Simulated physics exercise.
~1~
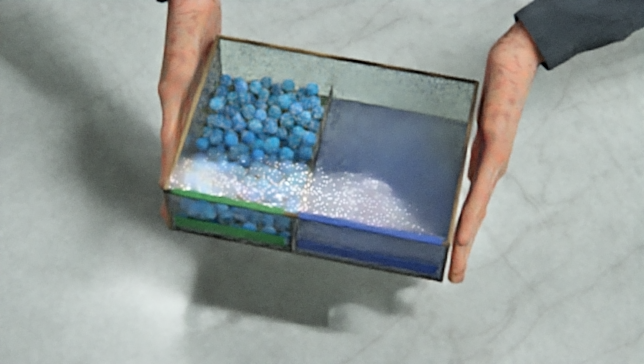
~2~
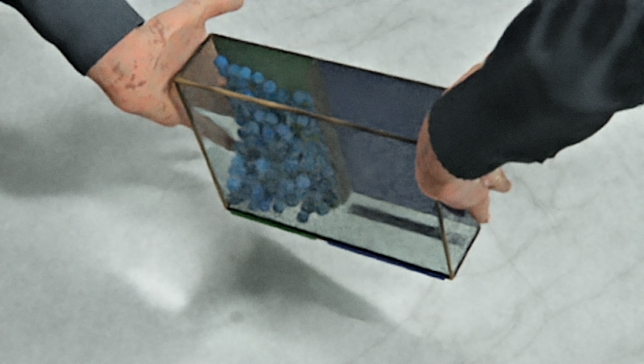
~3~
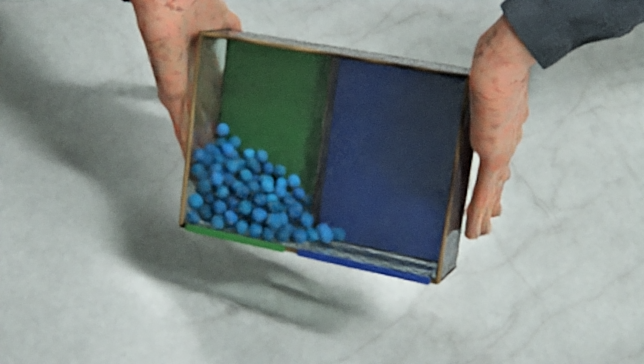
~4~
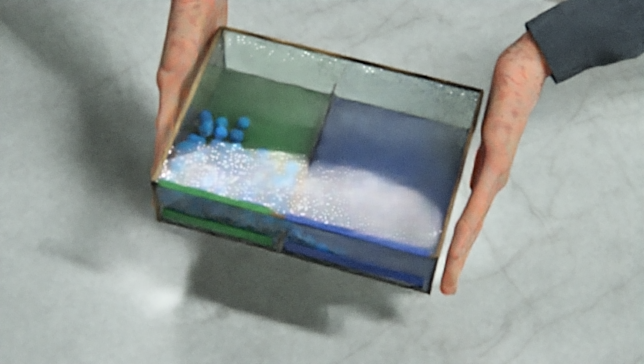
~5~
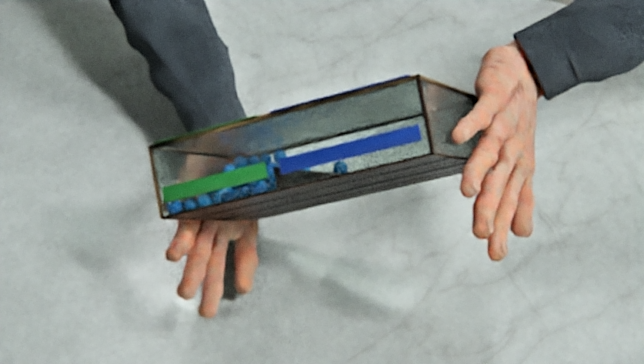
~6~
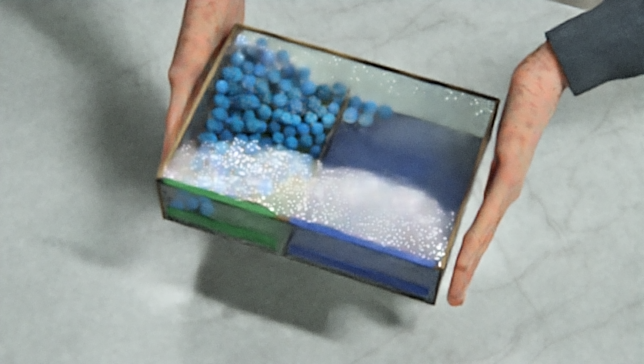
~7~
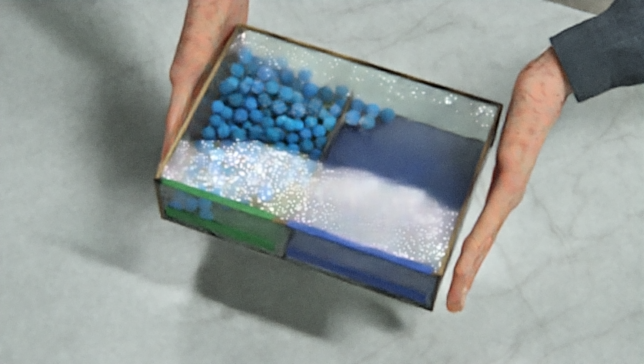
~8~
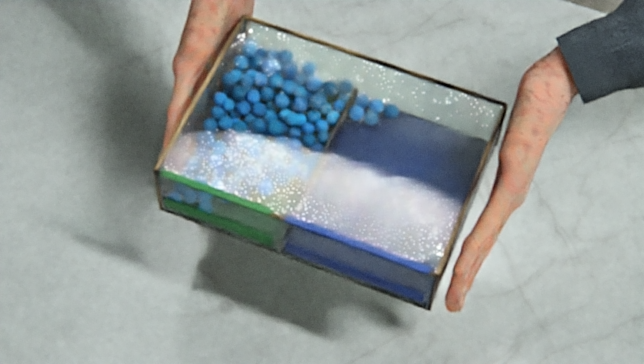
A shallow clear-lidded box with a green compartment on the left and a blue one on the right, holding many small blue balls, is gripped by two hands above a pale marbled surface. The hands tip it up steeply, and the balls tumble together within the green side. They ease it back toward level, then tilt it another way until it stands nearly on edge. Finally the hands bring it flat again and hold it, with nearly all the balls lying in the green compartment and a few in the blue.
